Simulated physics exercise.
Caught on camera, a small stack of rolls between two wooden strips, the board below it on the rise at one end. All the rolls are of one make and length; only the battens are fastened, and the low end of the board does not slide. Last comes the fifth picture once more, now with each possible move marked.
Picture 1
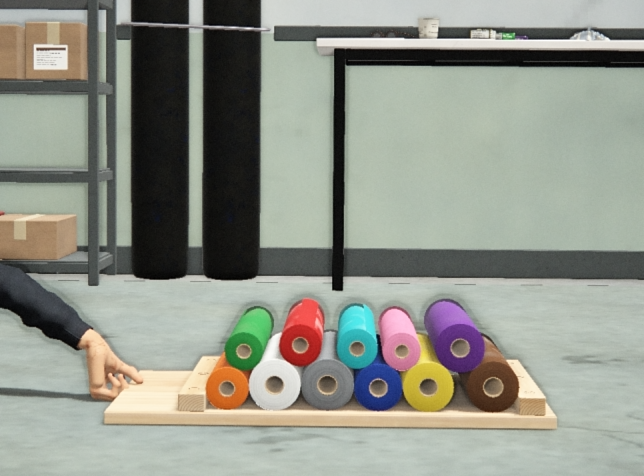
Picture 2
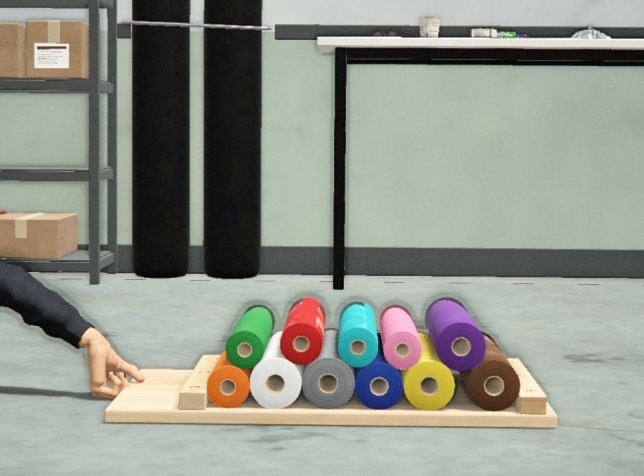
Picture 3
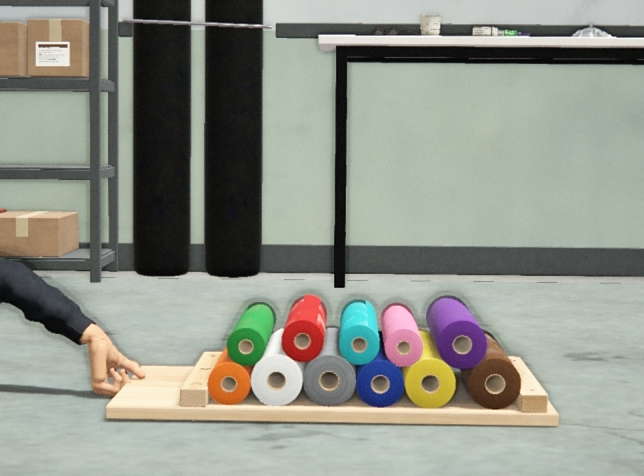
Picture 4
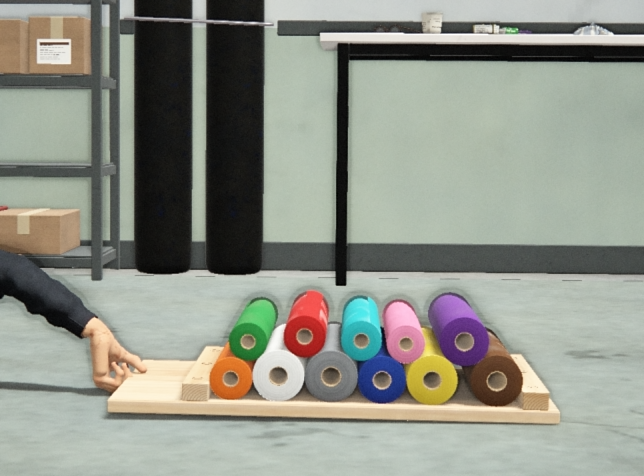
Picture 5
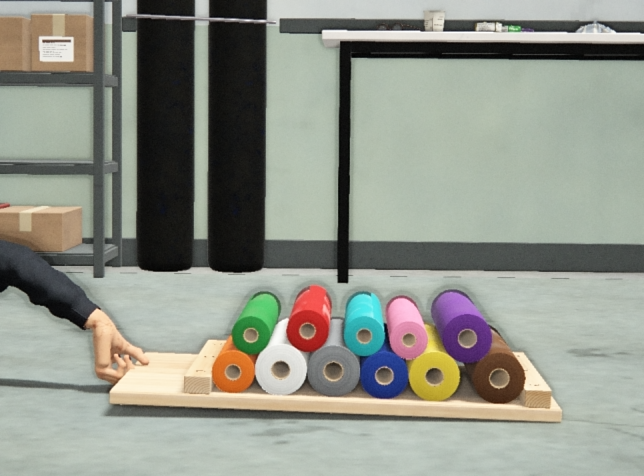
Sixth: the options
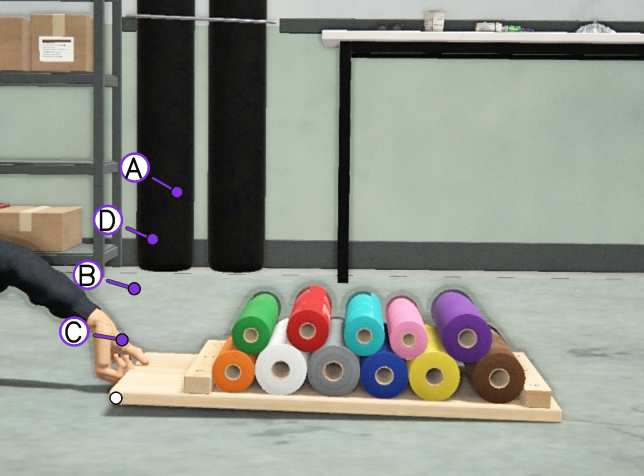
A pale wooden board, seen from the front on a grey workshop floor, rises very slightly at its left end, where a dark-sleeved hand holds it. Between two wooden strips sit orange, white, grey, blue, yellow and brown rolls, with green, red, turquoise, pink and purple ones above, before shelves and a table. The rolls keep their places on the board as the camera drifts slightly down and left.
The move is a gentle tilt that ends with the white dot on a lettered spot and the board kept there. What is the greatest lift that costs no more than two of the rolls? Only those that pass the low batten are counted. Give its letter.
A is the limit.
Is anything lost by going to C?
No.
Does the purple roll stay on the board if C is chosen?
The purple roll: Yes.
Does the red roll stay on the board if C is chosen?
The red roll: Yes.
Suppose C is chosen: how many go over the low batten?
It comes to none.
On the marked copy, A at (177, 192); B at (135, 289); C at (122, 340); D at (153, 239); the white dot at (116, 398).
With A. Early on, board at 17°.
Further on, board at 30°.
At the end, board at 30°, none over the low batten.
As for the rest, B none over the low batten; C none over the low batten; D none over the low batten.
